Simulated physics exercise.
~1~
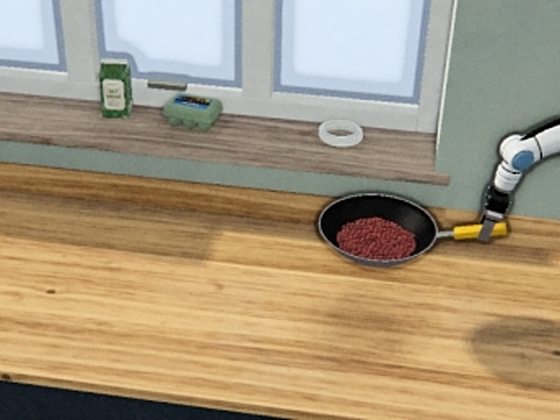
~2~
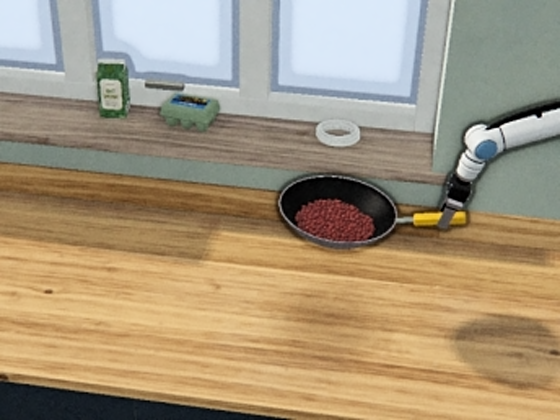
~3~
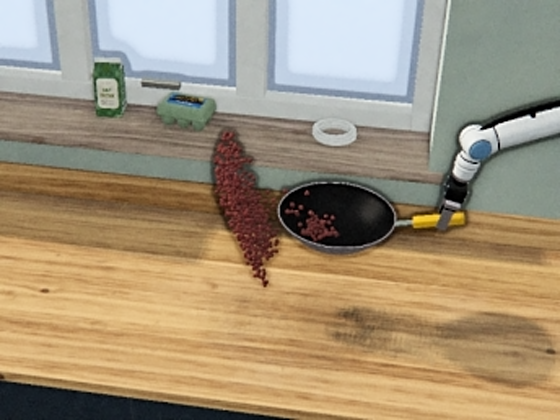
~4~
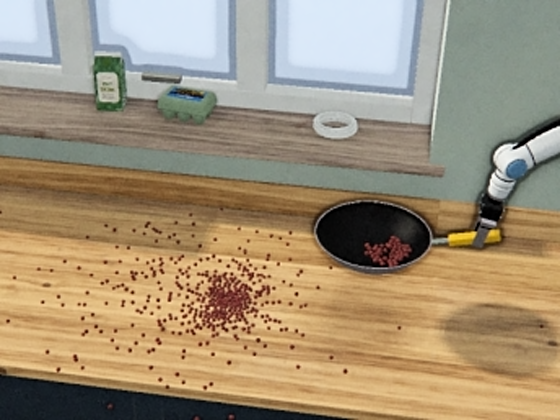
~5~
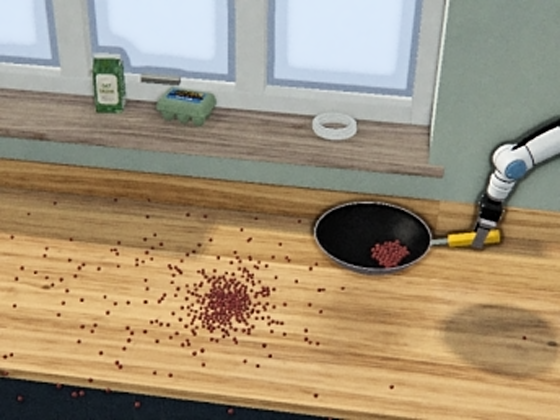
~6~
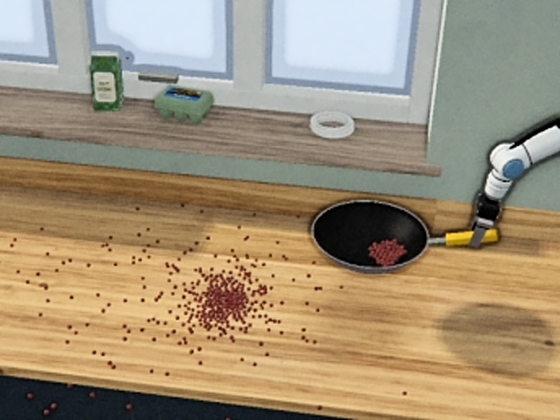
The footage shows a robot arm moving a wok of small dark red beads left over a wooden counter, tossing most of them out to the left, then drawing back right and stopping, with beads scattered across the counter and a small cluster left in the wok.
